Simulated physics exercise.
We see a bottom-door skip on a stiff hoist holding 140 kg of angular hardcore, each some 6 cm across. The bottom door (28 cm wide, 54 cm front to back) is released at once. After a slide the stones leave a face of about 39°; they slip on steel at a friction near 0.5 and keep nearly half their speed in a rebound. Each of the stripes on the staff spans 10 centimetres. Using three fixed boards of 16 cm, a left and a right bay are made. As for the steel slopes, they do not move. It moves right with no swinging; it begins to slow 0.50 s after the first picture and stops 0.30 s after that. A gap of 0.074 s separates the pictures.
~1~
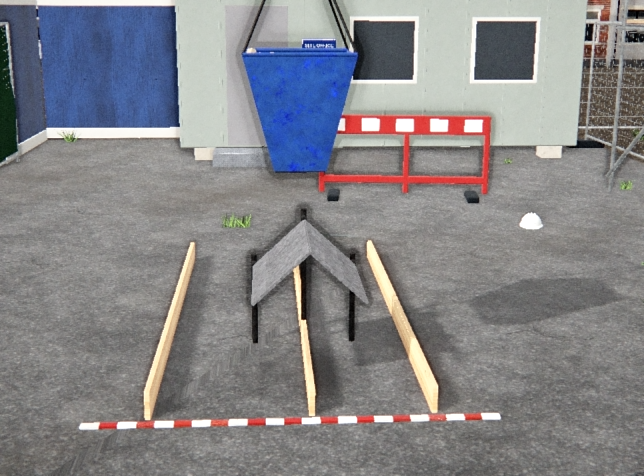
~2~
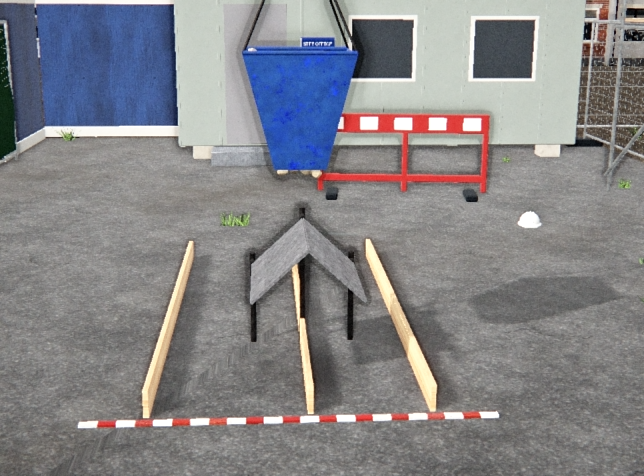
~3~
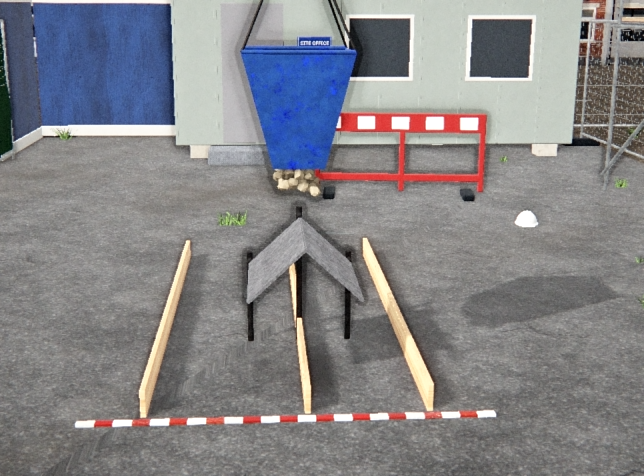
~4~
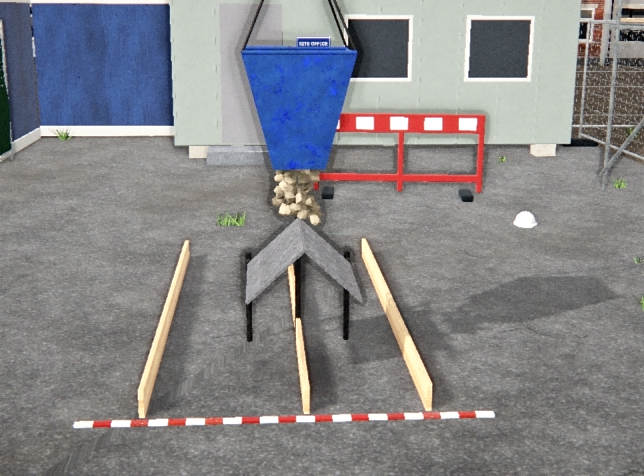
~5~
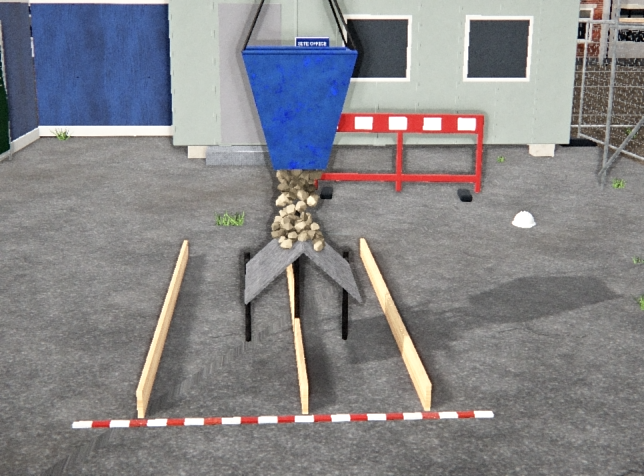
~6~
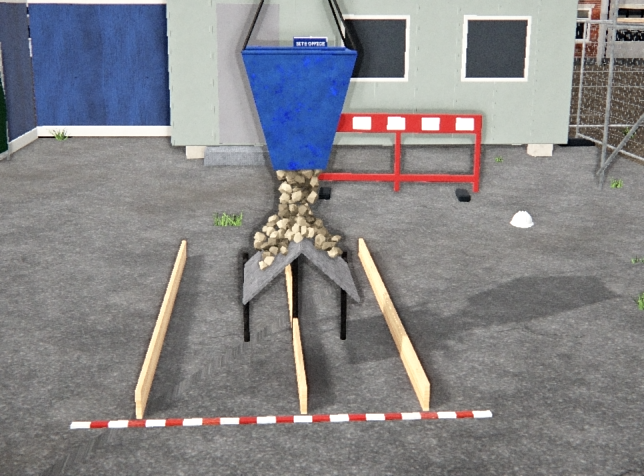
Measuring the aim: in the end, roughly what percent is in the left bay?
Roughly 37 percent.
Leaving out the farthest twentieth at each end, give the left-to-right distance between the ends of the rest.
About 210 cm.
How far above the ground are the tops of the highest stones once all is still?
Some 20 cm up.
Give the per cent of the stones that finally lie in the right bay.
Near 40 in a hundred.
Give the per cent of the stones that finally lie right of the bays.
About 25 percent of the load.
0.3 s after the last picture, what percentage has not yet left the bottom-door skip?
About 40 %.
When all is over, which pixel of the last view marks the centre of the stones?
I'd point to somewhere near (377, 366).
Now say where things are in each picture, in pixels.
The outlet is at (300, 162); nothing has dropped yet, in the first frame.
The outlet is at (301, 161); 5 % is out, in the second frame.
The outlet is at (299, 160); 10 % is out, the lowest stones still above the boards at (310, 185), 118 cm up, in the third frame.
The outlet is at (300, 161); 15 % is out, the lowest stones still above the boards at (311, 213), 101 cm up, in the fourth frame.
The outlet is at (300, 161); 20 % is out, the lowest stones still above the boards at (318, 239), 85 cm up, in the fifth frame.
The outlet is at (300, 161); 27 % is out, the lowest stones still above the boards at (277, 256), 78 cm up, in the sixth frame.
Then, 0.3 s after the last picture, 41 % in the bottom-door skip, 30 % on the steel, 12 % falling or lying in the left bay, 17 % falling or lying in the right bay, 1 % falling or lying right of the bays; the stones farthest right are at (411, 352).
Then, 0.7 s after the last picture, 0 % in the bottom-door skip, 32 % on the steel, 25 % falling or lying in the left bay, 36 % falling or lying in the right bay, 8 % falling or lying right of the bays; the stones farthest right are at (476, 366).
Then, 1.3 s after the last picture, 0 % in the bottom-door skip, 37 % falling or lying in the left bay, 41 % falling or lying in the right bay, 22 % falling or lying right of the bays; the stones farthest right are at (560, 370).
Then, 2.2 s after the last picture, 0 % in the bottom-door skip, 37 % falling or lying in the left bay, 40 % falling or lying in the right bay, 23 % falling or lying right of the bays; the stones farthest right are at (564, 365).
Then, 4.1 s after the last picture, 0 % in the bottom-door skip, 37 % in the left bay, 40 % in the right bay, 23 % right of the bays; the stones farthest right are at (564, 365).
